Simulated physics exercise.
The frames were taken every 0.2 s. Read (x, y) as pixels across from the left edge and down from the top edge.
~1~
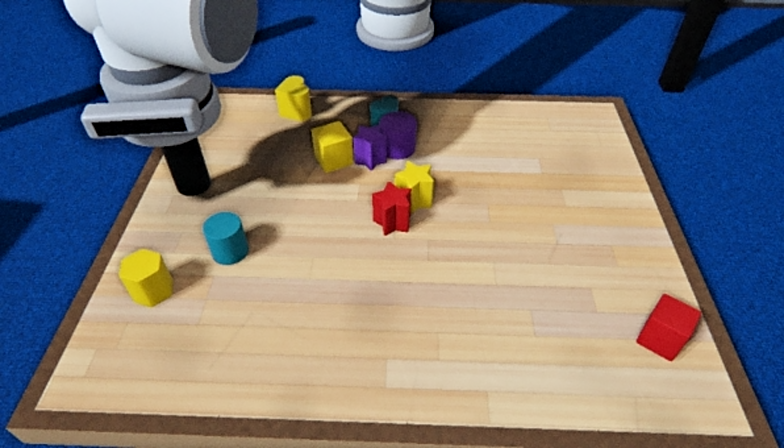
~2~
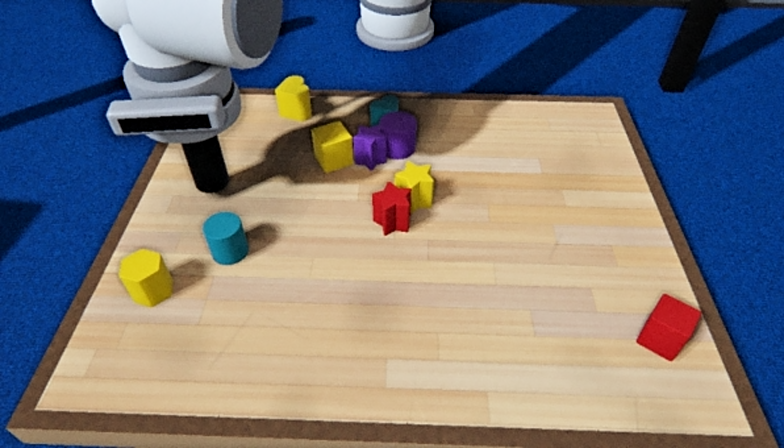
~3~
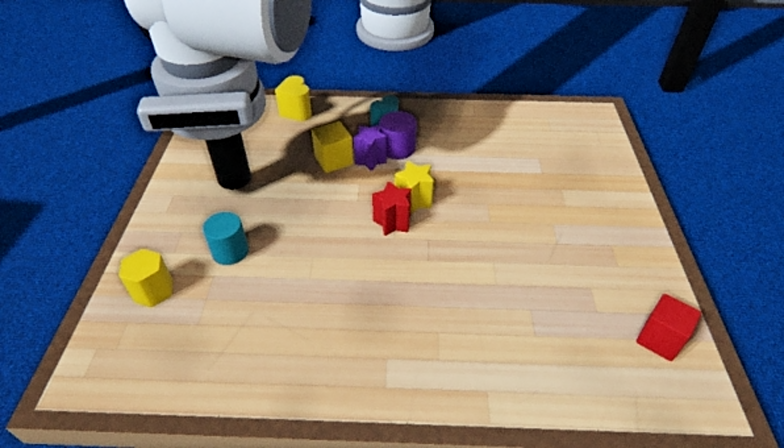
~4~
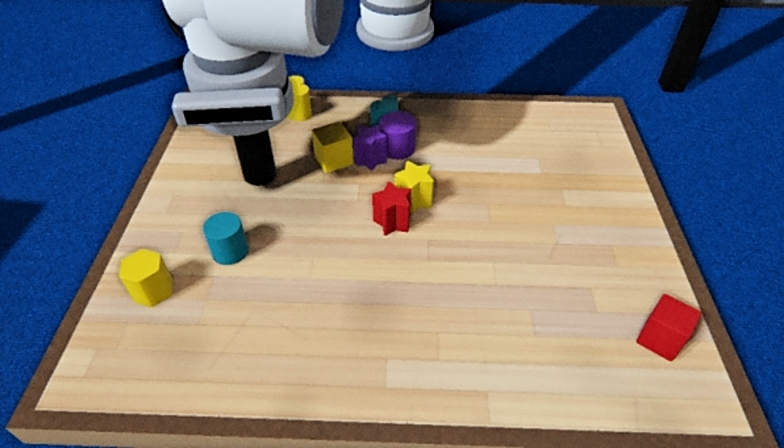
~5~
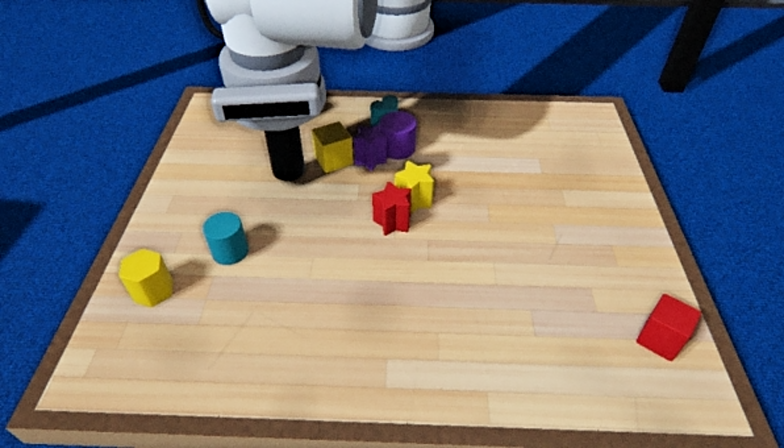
A white robot arm with a black rod moved steadily right across the upper left of a wooden board, ending beside the yellow square block, while the colorful blocks all stayed where they were.
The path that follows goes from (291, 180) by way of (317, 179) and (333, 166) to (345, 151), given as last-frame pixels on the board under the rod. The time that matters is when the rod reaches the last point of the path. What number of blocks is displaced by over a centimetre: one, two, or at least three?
By the end, one block will have moved.
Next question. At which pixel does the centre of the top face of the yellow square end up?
The spot you're after is about (353, 107) in the image.
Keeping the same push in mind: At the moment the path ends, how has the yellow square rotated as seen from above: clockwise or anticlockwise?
Turns anticlockwise.
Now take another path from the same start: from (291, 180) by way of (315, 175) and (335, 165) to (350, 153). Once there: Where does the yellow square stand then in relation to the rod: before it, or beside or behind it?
Expect to find it ahead of the rod.
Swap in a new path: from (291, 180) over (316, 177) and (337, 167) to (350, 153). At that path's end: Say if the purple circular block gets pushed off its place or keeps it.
Displaced.
What follows on the original path. Halfway along, rod at (326, 163); yellow square at (339, 127), turned 30° anticlockwise.
At the end, rod at (344, 141); yellow square at (353, 107), turned 50° anticlockwise; purple star block in place.
